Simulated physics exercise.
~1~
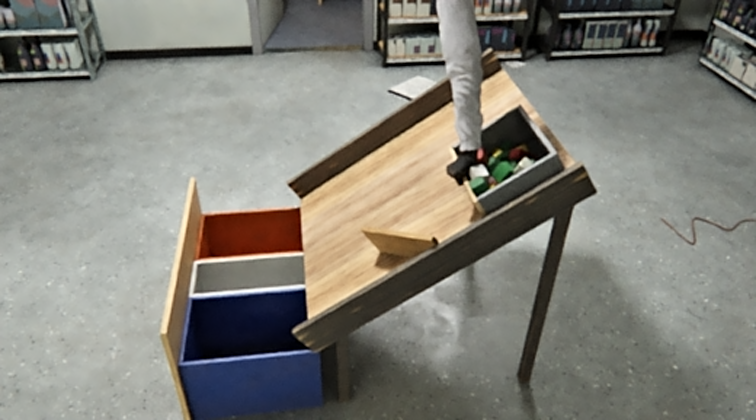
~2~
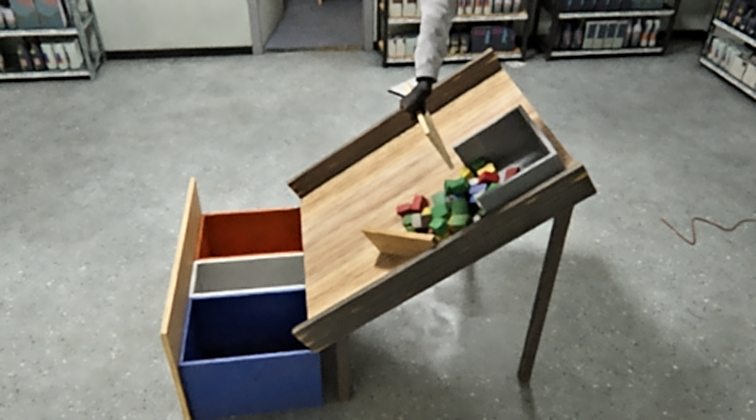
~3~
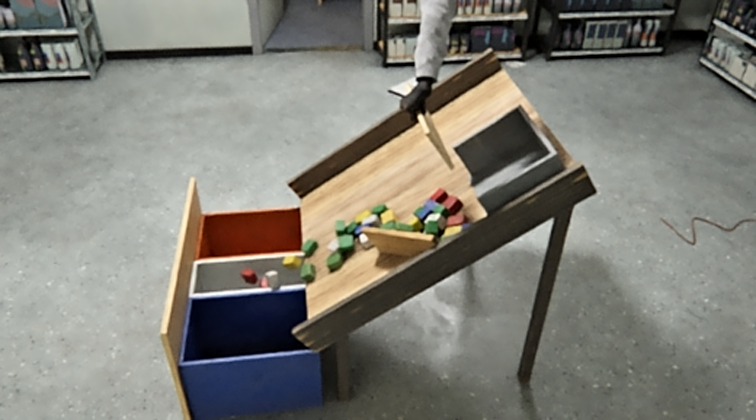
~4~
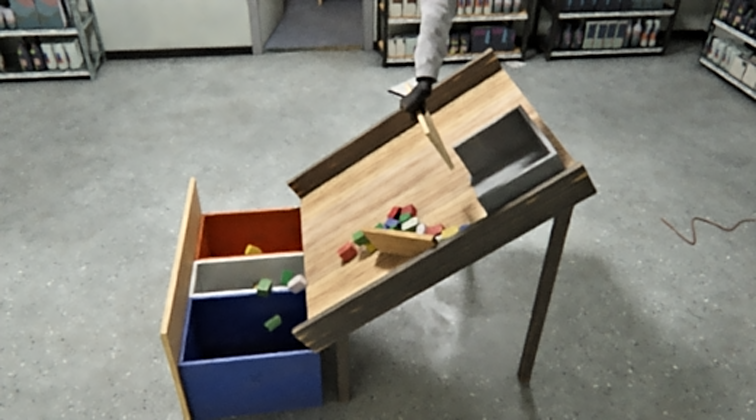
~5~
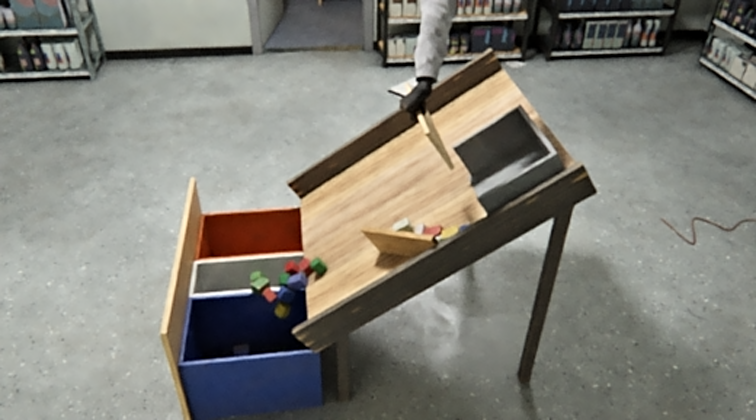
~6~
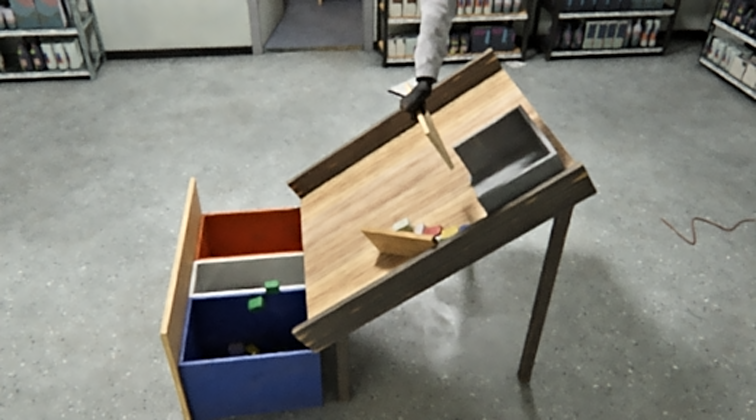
A gloved hand lifted the gate on a grey pen atop a sloping wooden table, and colourful toy bricks tumbled down past an angled board, dropping mostly into the white tub and blue bin while several stayed stuck behind the board.
